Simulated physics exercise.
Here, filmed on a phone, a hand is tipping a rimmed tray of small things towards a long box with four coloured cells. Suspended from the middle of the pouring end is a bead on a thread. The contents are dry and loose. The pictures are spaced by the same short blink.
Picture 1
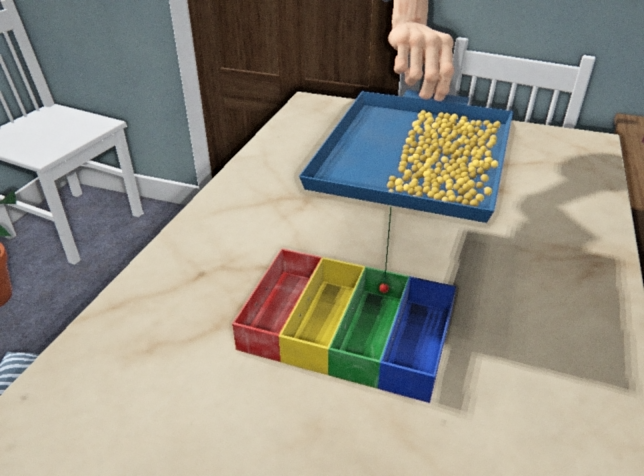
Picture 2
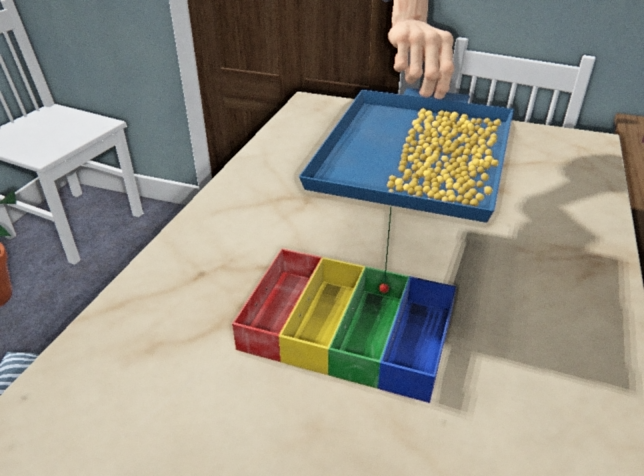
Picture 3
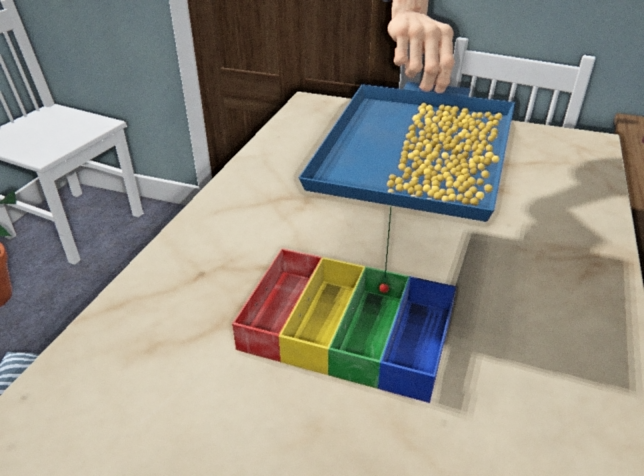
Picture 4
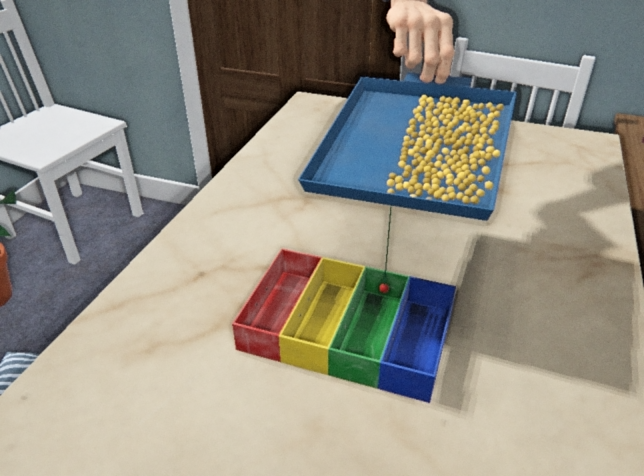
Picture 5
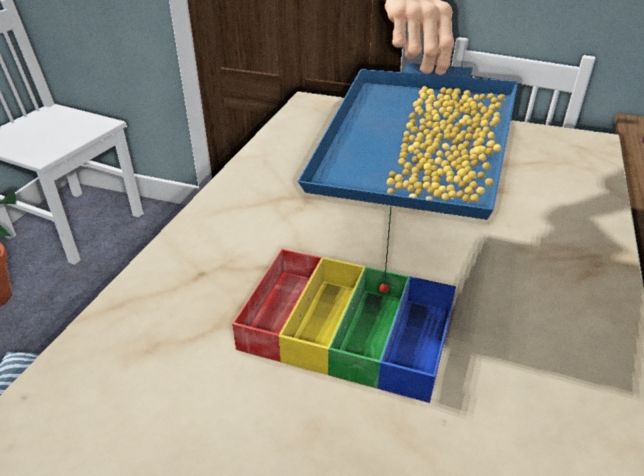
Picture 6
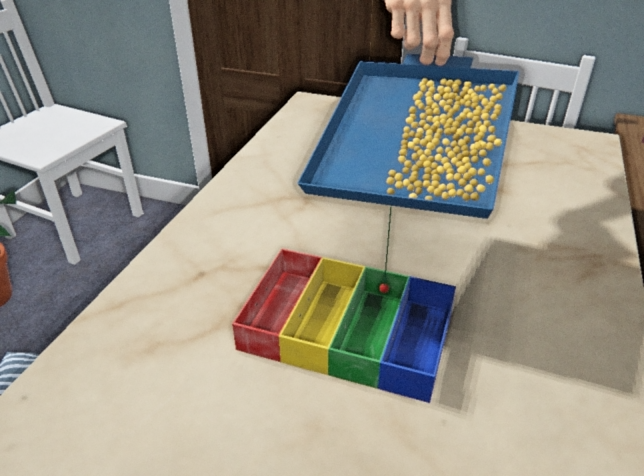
A marble-topped table in a blue-walled room, with a dark wooden door and white chairs around it, is seen from above at an angle. A hand holds the far edge of a blue tray with yellow balls gathered on its right side, above a box of red, yellow, green and blue cells and a hanging red bead. The hand slowly raises the tray's far edge, while the camera stays still.
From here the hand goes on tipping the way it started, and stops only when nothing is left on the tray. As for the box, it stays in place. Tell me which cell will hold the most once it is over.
The yellow cell will hold the most.
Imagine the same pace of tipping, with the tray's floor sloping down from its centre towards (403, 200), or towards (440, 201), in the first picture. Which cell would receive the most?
Try 1 - the cell in blue. Try 2 - the cell in blue.
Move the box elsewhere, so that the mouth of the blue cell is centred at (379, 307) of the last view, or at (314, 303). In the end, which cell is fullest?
The first position gives the green cell, and the second gives blue.
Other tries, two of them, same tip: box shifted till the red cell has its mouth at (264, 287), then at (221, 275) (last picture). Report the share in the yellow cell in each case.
About 40 per cent, then about 0 per cent.
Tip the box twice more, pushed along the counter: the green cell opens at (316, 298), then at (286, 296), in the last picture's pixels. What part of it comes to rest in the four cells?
Result, in turn: 80 %, 70 %.
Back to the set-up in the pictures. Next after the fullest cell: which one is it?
That one is the cell in green.
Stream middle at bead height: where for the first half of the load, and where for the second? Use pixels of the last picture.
At (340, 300) for the first part, then at (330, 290) for the others.
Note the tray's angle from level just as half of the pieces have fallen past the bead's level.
That happens at close to 110 degrees.
Soon, tray tipped steeply; nearly all on the tray; a stray few falling or outside the box.
A while on, tray tipped right over; nearly all on the tray; a stray few in the blue cell; a stray few in the green cell; a stray few in the yellow cell; a stray few in the red cell; a small part falling or outside the box.
Towards the end, tray tipped past a quarter turn; about half in the yellow cell; about a quarter in the green cell; a small part in the blue cell; a small part in the red cell; a small part falling or outside the box.
Finally, tray tipped past a quarter turn; about half in the yellow cell; about a quarter in the green cell; a small part in the blue cell; a small part in the red cell; a small part outside the box.
